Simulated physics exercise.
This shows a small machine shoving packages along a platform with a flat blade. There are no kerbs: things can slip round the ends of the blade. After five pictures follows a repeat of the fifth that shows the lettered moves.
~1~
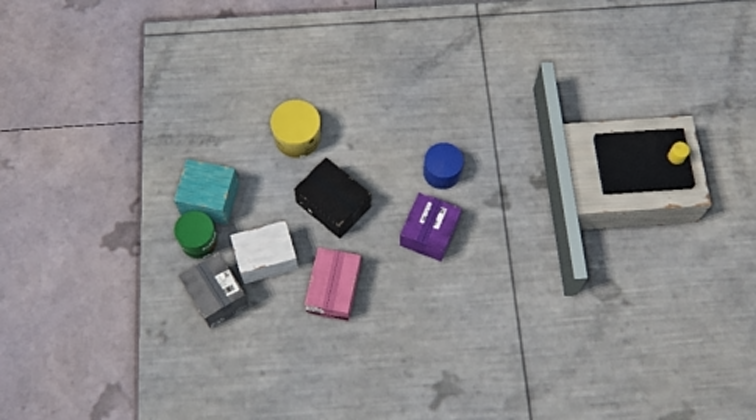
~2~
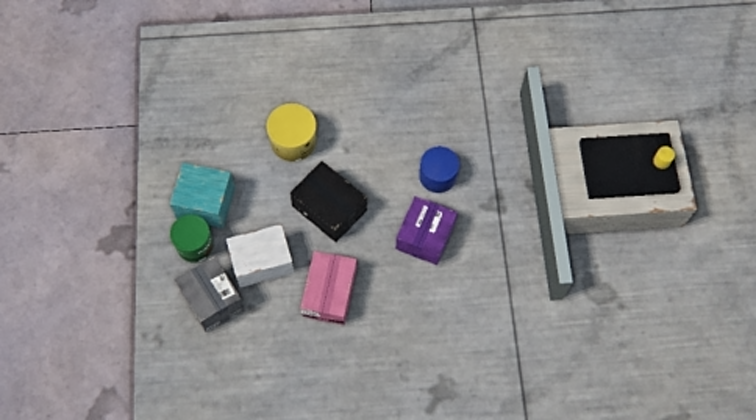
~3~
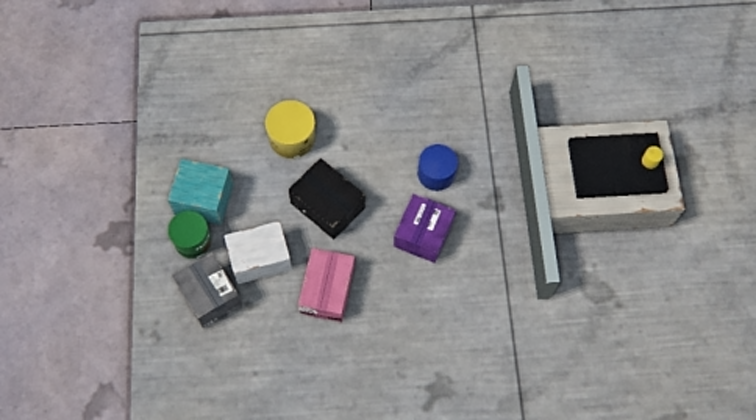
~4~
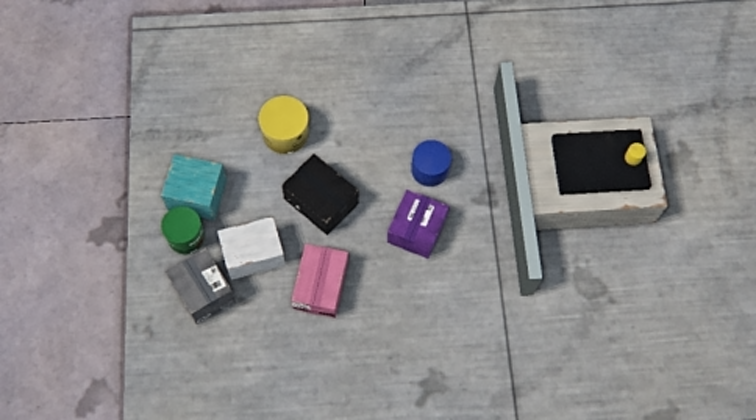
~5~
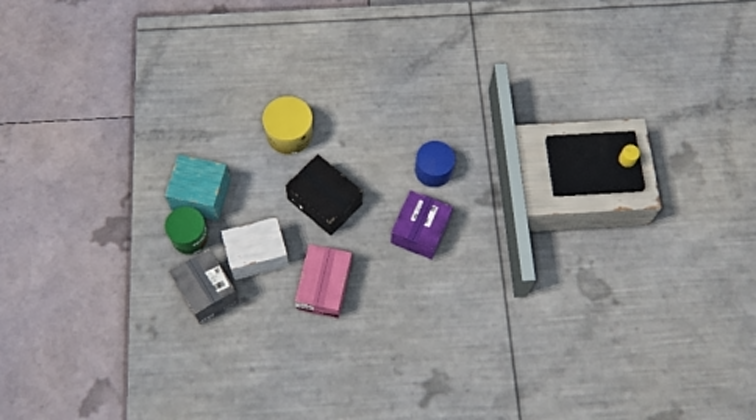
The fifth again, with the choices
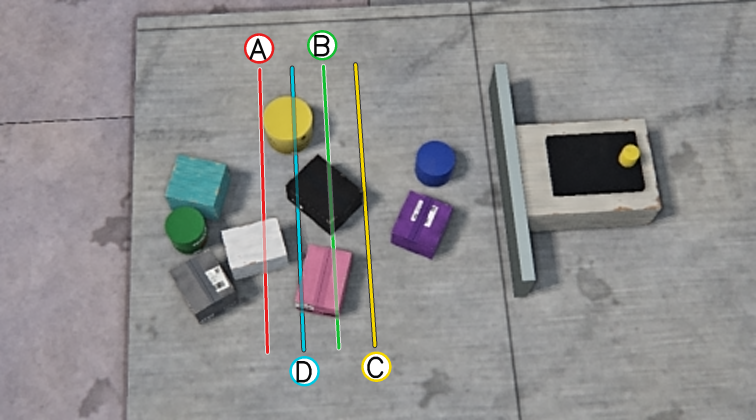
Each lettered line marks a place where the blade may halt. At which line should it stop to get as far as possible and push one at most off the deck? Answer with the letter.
At A, and not beyond.
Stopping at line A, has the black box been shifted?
Yes.
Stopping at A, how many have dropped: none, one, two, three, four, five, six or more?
The count is none.
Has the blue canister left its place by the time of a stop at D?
Yes.
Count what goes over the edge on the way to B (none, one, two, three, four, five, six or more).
In all, none.
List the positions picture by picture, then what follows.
Yellow pail (297, 130); pink parcel (334, 285); purple parcel (431, 227), in the first picture.
Robot (623, 165); grey parcel (210, 295), in the second picture.
Robot (611, 165); blue canister (437, 168), in the third picture.
Robot (594, 161); white crate (252, 248), in the fourth picture.
Robot (588, 163); yellow pail (289, 126); pink parcel (324, 282); purple parcel (422, 225), in the fifth picture.
On the marked copy, A at (263, 203); B at (331, 199); C at (365, 197); D at (298, 201).
Following A. Soon after the start, robot (499, 168); purple parcel (394, 236); blue canister (395, 167).
Later, robot (409, 173); white crate (244, 250); black box (273, 193).
In the end, robot (340, 177); green pail (141, 232); turquoise crate (144, 193); none fallen.
As for the rest, B is within the limit but short; C is within the limit but short; D is within the limit but short.
